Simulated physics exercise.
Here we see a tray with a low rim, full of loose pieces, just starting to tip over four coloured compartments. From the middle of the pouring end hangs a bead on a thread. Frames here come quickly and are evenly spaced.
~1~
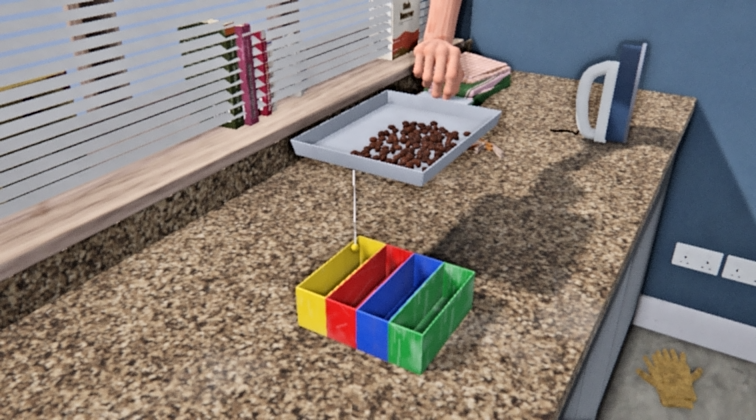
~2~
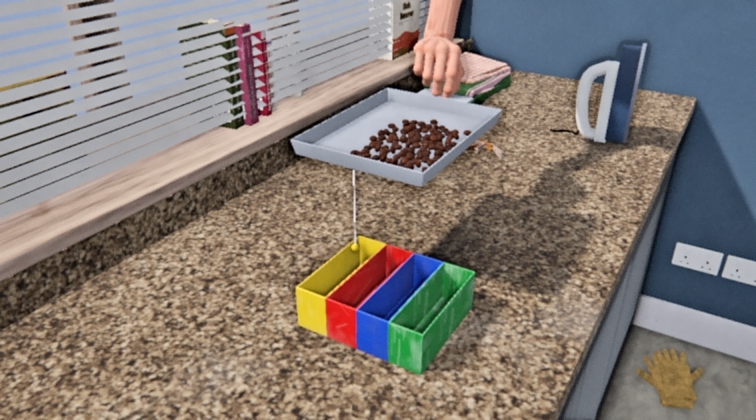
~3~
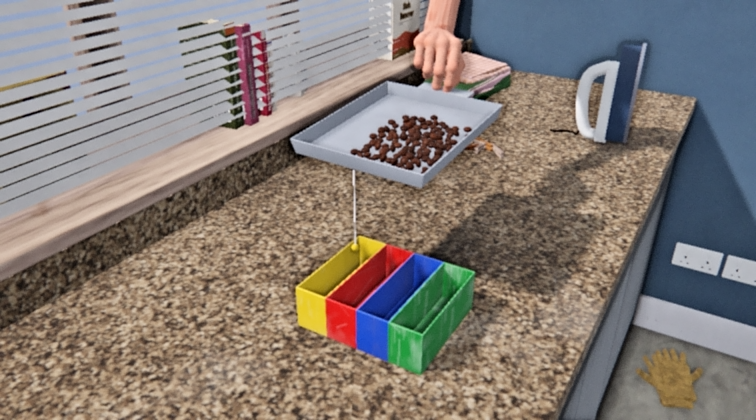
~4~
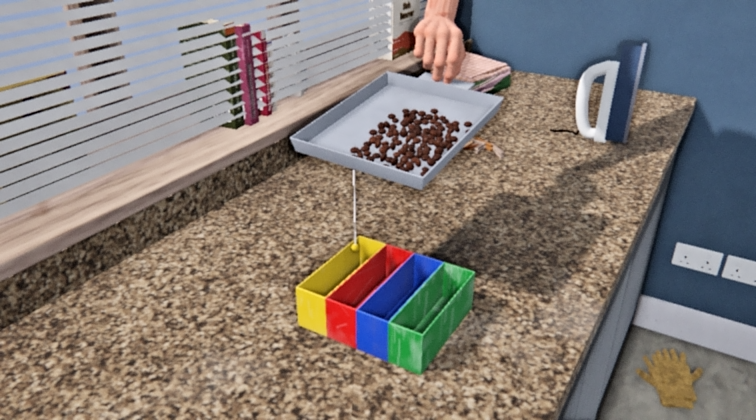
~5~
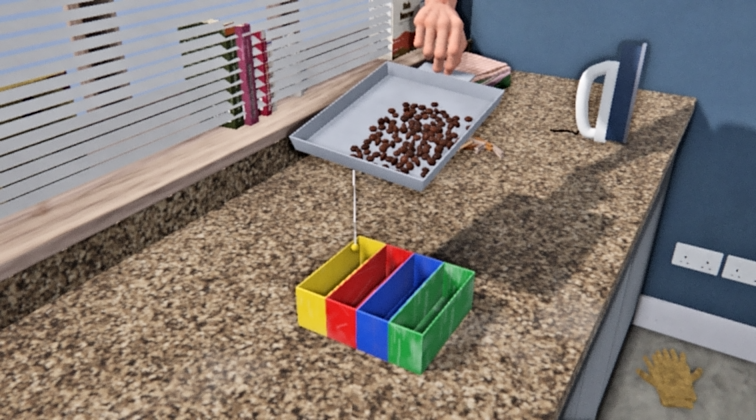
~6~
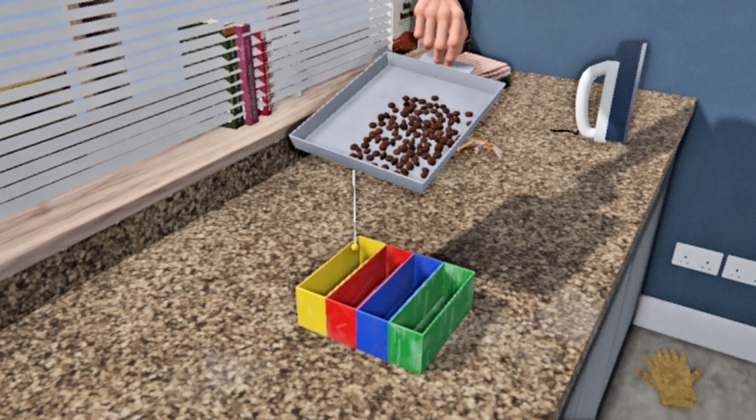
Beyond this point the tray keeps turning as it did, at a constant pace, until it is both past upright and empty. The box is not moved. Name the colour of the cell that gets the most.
It is the blue one.
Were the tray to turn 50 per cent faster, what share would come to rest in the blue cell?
Roughly 70 percent, give or take.
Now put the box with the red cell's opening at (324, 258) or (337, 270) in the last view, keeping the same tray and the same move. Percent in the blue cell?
Close to 0 in a hundred, then close to 10 in a hundred.
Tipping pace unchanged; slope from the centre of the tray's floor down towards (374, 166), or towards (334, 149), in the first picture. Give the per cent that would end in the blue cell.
In order, some 40 % and some 0 %.
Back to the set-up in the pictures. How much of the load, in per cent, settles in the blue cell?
Roughly 70 %.
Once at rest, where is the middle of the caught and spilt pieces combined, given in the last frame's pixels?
It settles centred around (400, 318).
Just after the last frame, tray tipped steeply; every one on the tray.
A moment on, tray tipped right over; almost all on the tray; just a few in the blue cell; about a tenth falling or outside the box.
Further on, tray tipped past a quarter turn; the larger part in the blue cell; about a tenth in the red cell; about a tenth in the green cell.
When it is over, tray tipped past a quarter turn; the larger part in the blue cell; about a tenth in the red cell; about a tenth in the green cell; not one in the yellow cell.
